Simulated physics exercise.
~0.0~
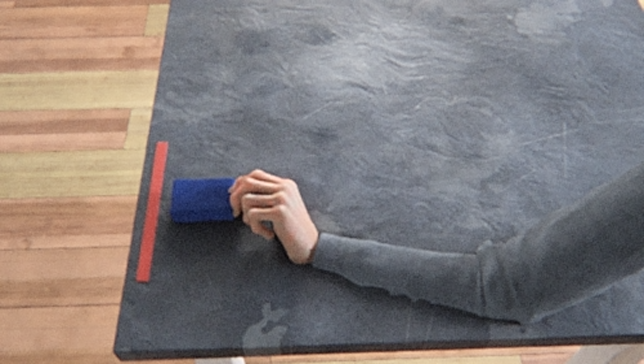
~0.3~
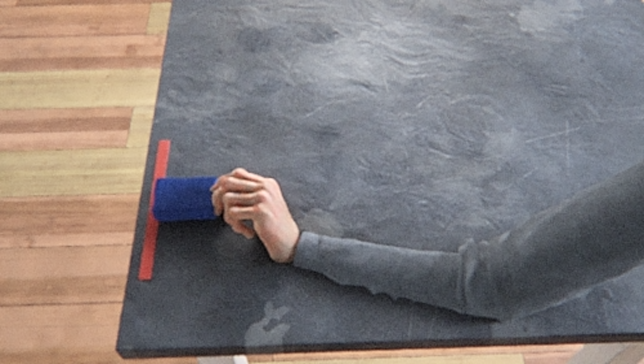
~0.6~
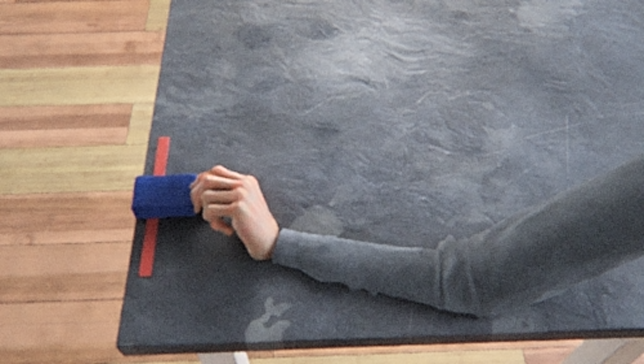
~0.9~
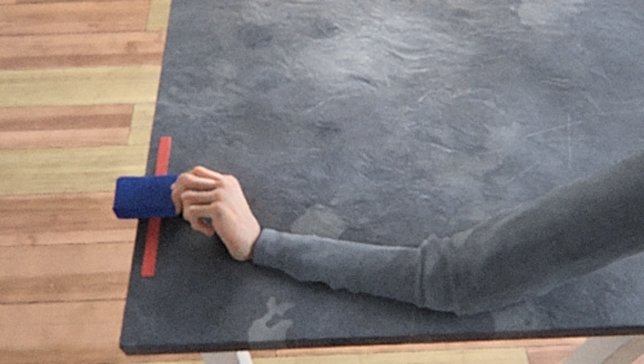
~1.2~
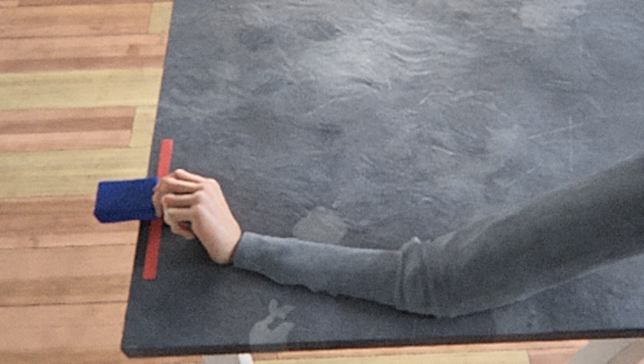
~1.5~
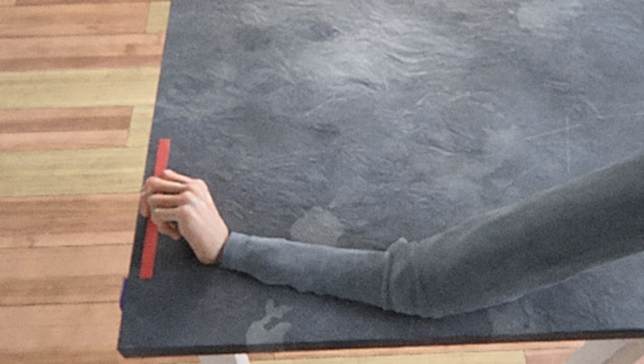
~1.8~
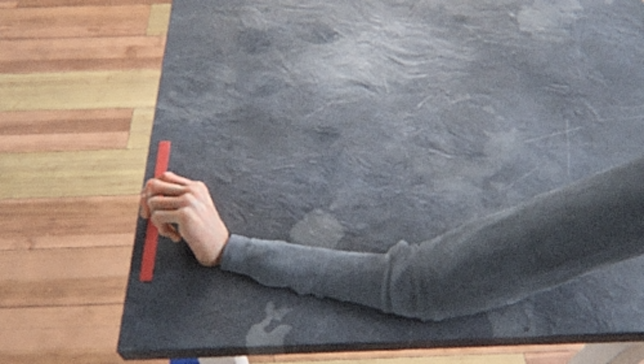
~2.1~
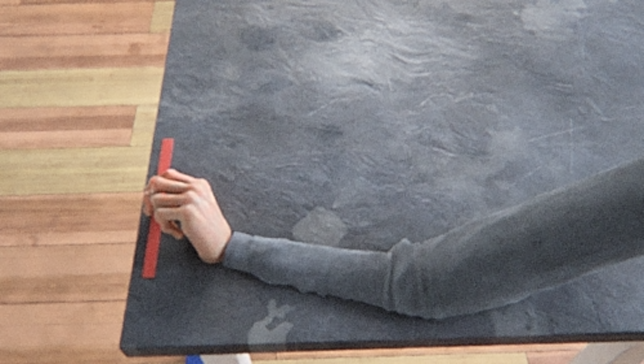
A blue sponge slid left across a dark tabletop, pushed by a hand in a gray sleeve, and crossed the red tape near the edge. It stuck out farther over the side, then tipped and fell off the table while the hand stayed by the tape.
